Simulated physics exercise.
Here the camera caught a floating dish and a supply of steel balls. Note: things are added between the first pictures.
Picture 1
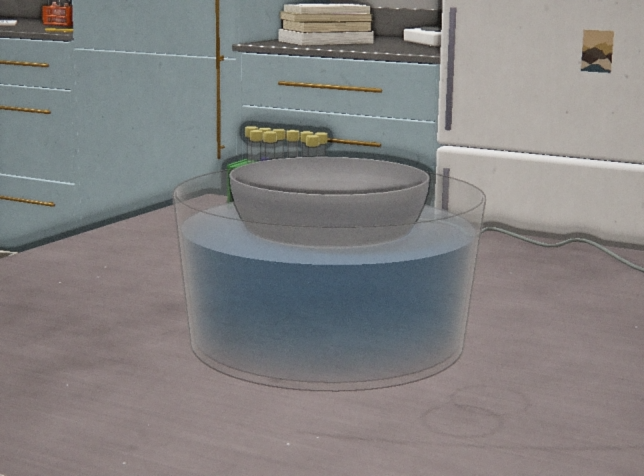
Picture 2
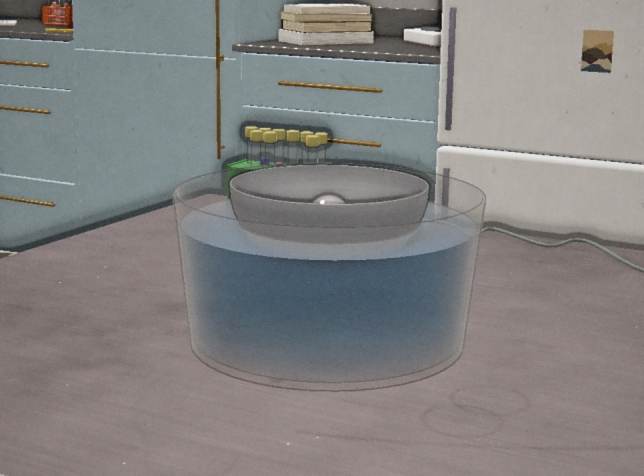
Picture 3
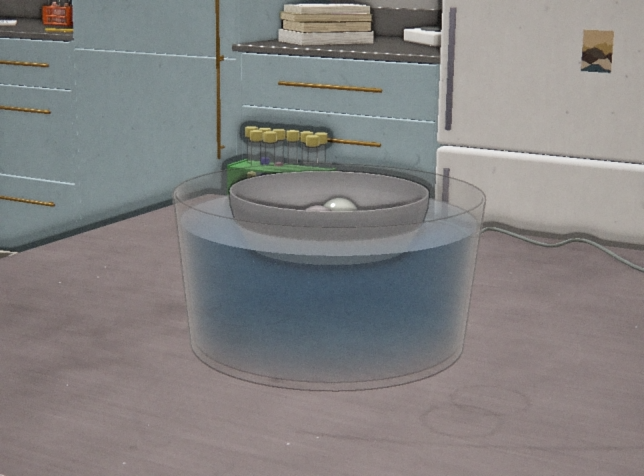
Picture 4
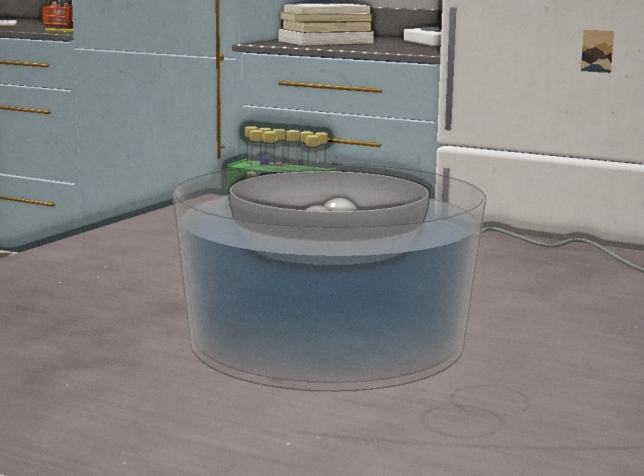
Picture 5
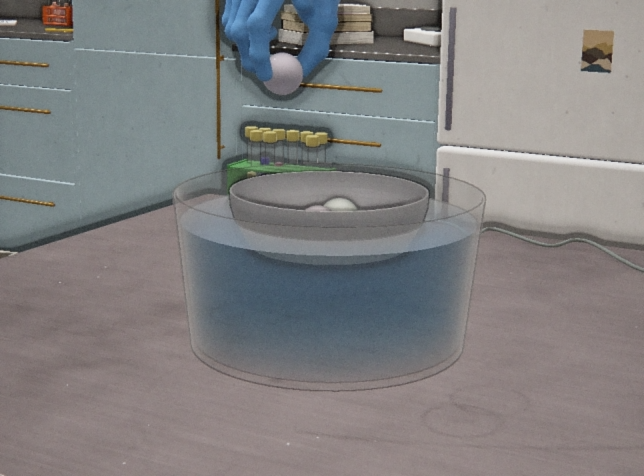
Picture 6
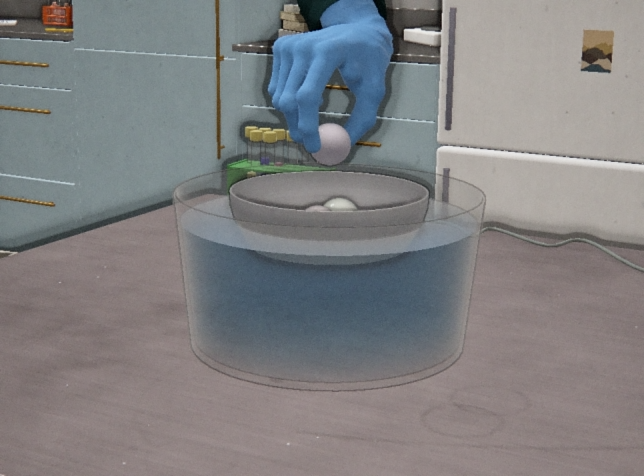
The video shows a gray dish floating in a clear tub of water, sitting lower as balls appear inside it, before a blue-gloved hand enters from above holding another ball and lowers it toward the dish.
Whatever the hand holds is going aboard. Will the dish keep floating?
My guess is it copes with the weight.
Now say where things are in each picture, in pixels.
Dish (329, 176) empty; most of its side above the surface, in the first picture.
Dish (329, 185) with one aboard; about two thirds of its side above the surface, in the second picture.
Dish (329, 191) with two aboard; about half of its side above the surface, in the third picture.
Dish (329, 191) with two aboard; about half of its side above the surface, in the fourth picture.
Dish (329, 191) with two aboard; about half of its side above the surface; the next steel ball in the hand at (282, 74), in the fifth picture.
Dish (329, 191) with two aboard; about half of its side above the surface; the next steel ball in the hand at (330, 145), in the sixth picture.
Next, the steel ball is in and the dish dips.
After that, it steadies; about a third of its side above the surface.
Finally, the dish floats; about a third of its side above the surface.
